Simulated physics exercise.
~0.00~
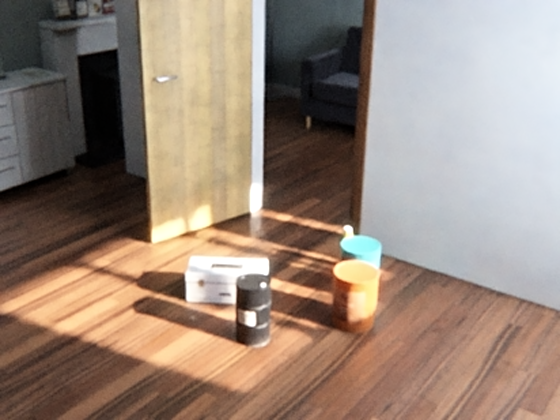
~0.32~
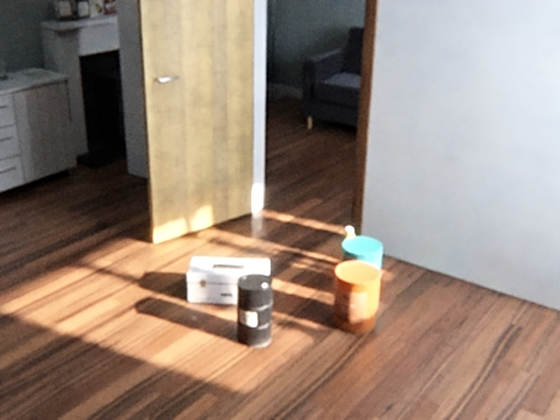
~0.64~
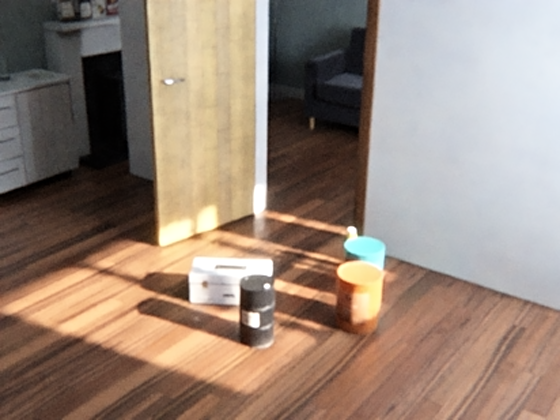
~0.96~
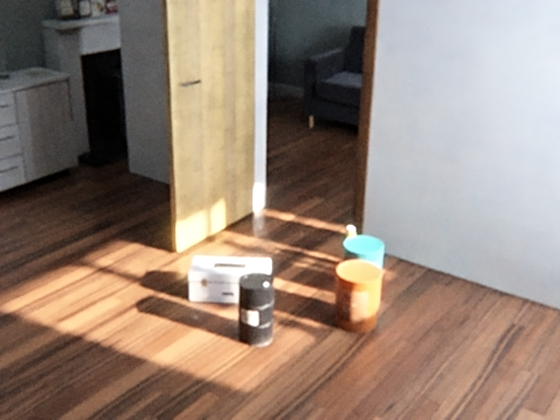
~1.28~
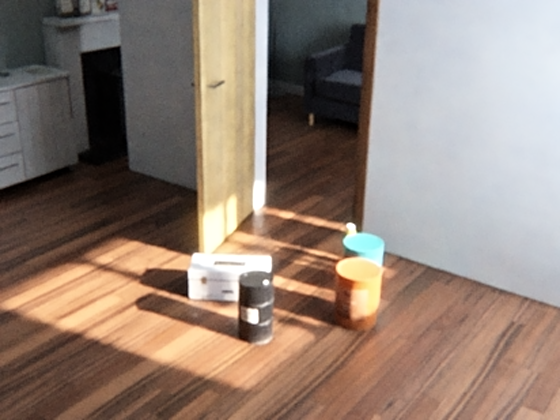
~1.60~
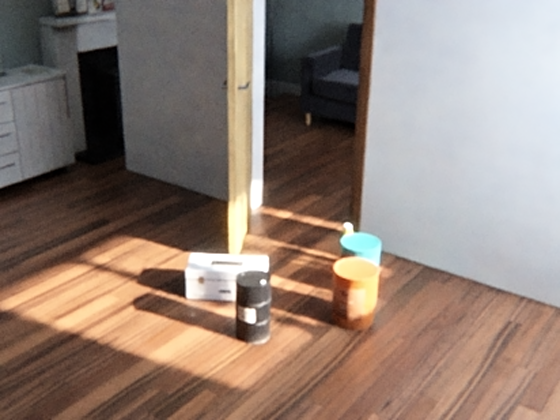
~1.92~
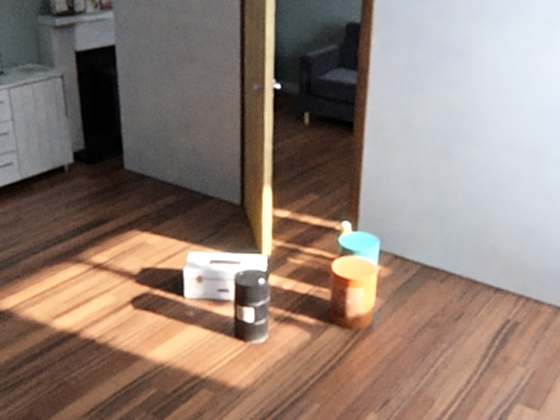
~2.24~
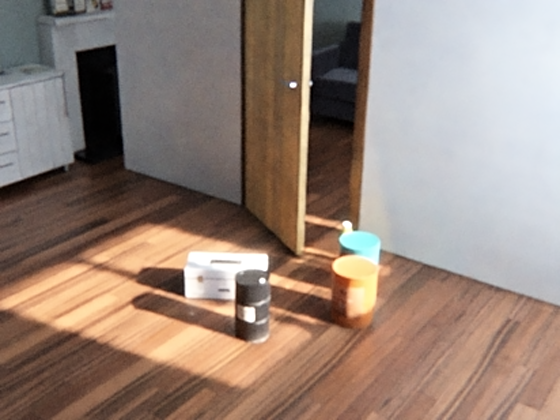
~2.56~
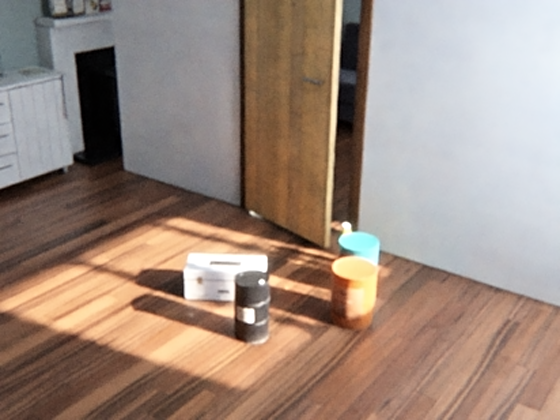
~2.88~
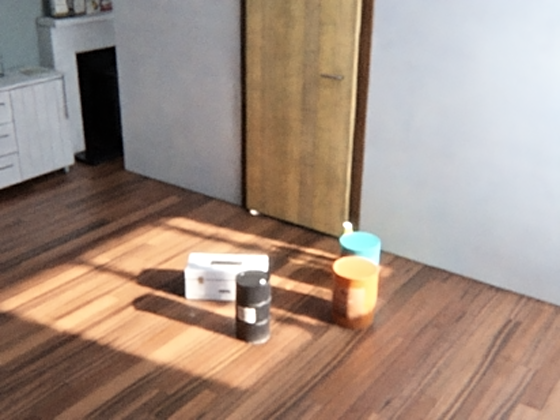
A wooden door standing wide open swings steadily to the right, past a white box and a black canister on the sunlit wooden floor, and closes fully in its frame, while the orange and turquoise pails nearby stay where they are.
